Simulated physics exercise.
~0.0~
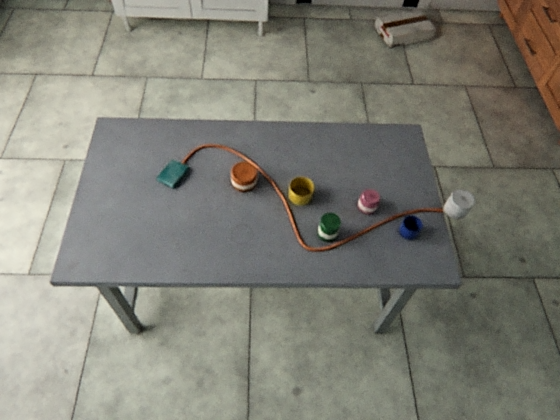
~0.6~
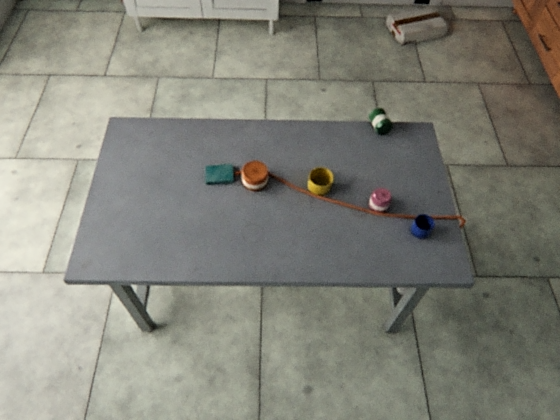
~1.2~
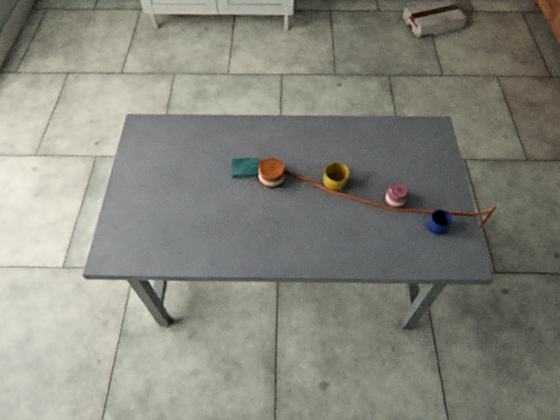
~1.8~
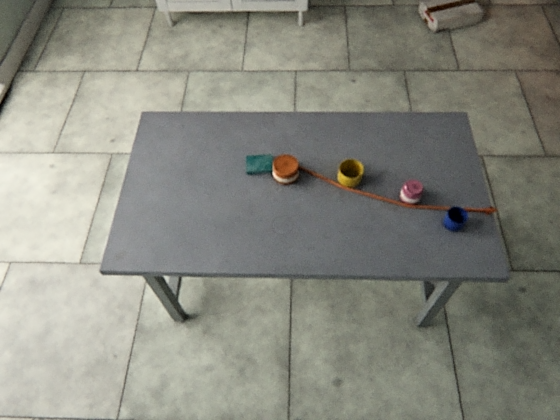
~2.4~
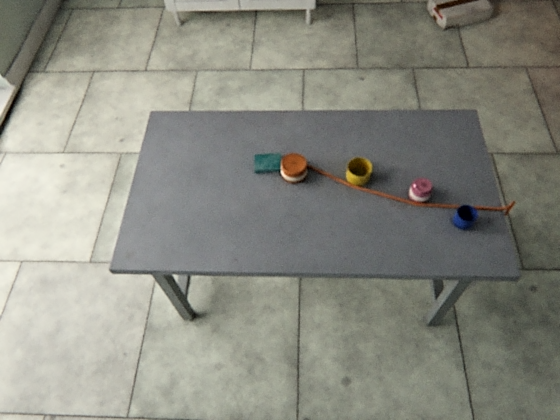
In a room with a pale tiled floor, a grey table is seen from above and in front as the view pans slightly left. A copper-coloured cable curves across it from a teal phone on the left, winding past an orange canister, a yellow cup, a green canister, a pink jar and a blue mug to a small white object at the right edge. The white object drops over the edge, and the cable pulls nearly straight, dragging the phone right towards the orange canister. The green canister is knocked to the back edge, tipped over, and then falls off. The phone ends beside the orange canister, with the yellow cup, pink jar and blue mug still standing.
